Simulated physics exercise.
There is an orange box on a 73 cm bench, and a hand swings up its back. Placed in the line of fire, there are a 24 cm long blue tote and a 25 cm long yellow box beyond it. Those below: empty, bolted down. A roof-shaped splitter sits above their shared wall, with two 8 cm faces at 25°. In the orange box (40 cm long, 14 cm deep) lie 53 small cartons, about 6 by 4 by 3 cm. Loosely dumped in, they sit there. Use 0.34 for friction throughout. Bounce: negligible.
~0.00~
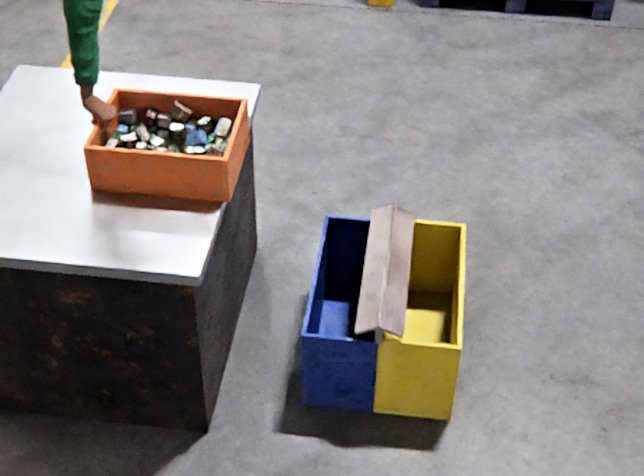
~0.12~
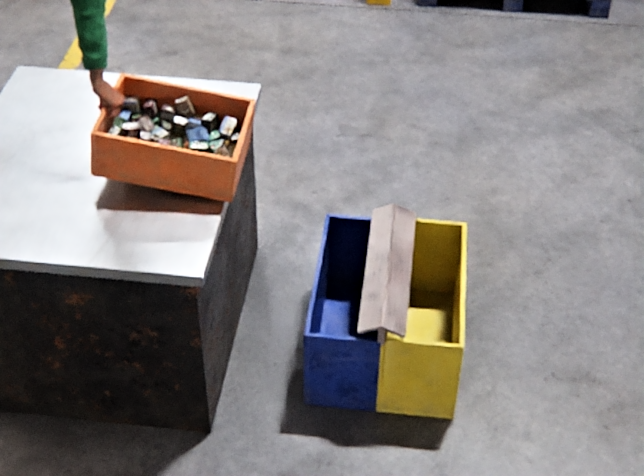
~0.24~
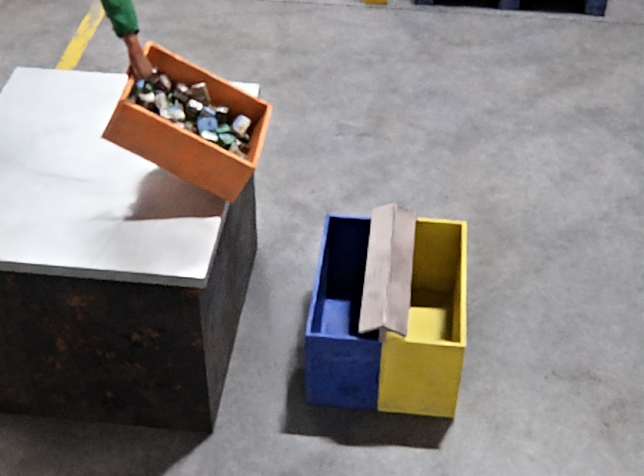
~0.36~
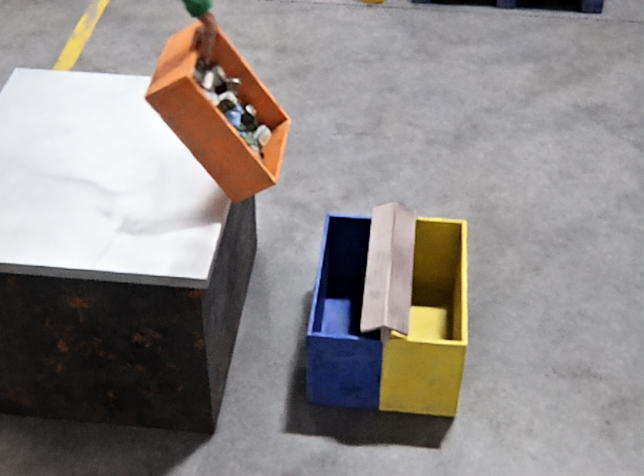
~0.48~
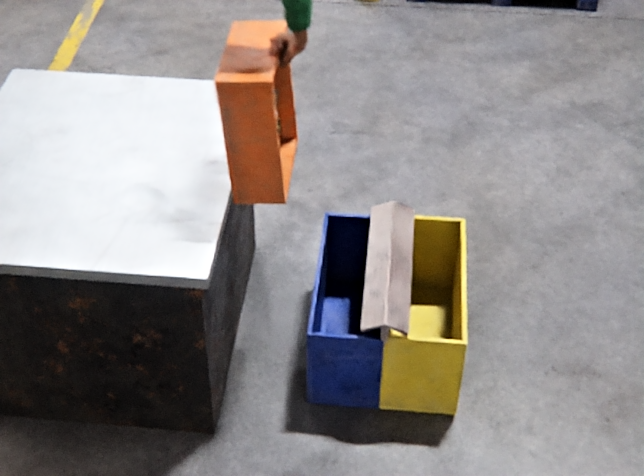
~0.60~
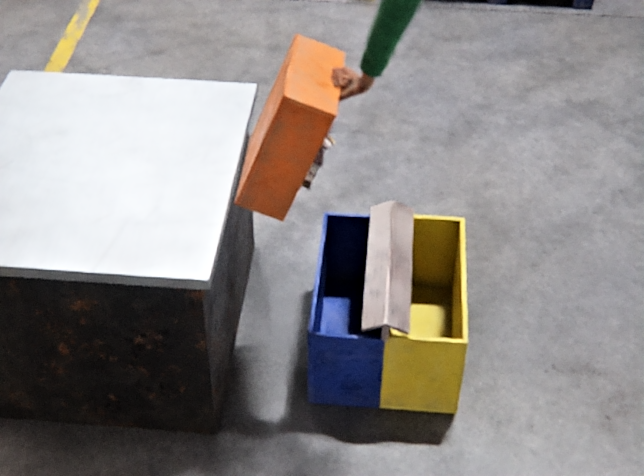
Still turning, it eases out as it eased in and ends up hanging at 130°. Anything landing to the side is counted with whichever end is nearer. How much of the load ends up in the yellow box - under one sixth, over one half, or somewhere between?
Most likely a sixth to one half.
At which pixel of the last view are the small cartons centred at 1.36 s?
Somewhere around (358, 337) in pixels.
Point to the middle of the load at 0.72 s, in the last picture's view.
You'd find the load's middle at roughly (330, 185).
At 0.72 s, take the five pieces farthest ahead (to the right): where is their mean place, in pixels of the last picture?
Centre approx. at (384, 194) px.
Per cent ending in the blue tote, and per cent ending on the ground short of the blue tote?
Shares, in order: About 70 percent and 0 percent.
After 0.72 s, tilt 127°; 16 still in the orange box and 37 in the air.
After 0.87 s, tilt 130°; 3 still in the orange box, 19 in the blue tote, 11 in the yellow box and 20 in the air.
After 1.09 s, tilt 130°; 32 in the blue tote, 15 in the yellow box and 6 in the air.
When it is over (at 1.36 s), 37 in the blue tote, 15 in the yellow box and 1 on the ground short of the blue tote. Asked share, 15 of 53, 28 per cent.
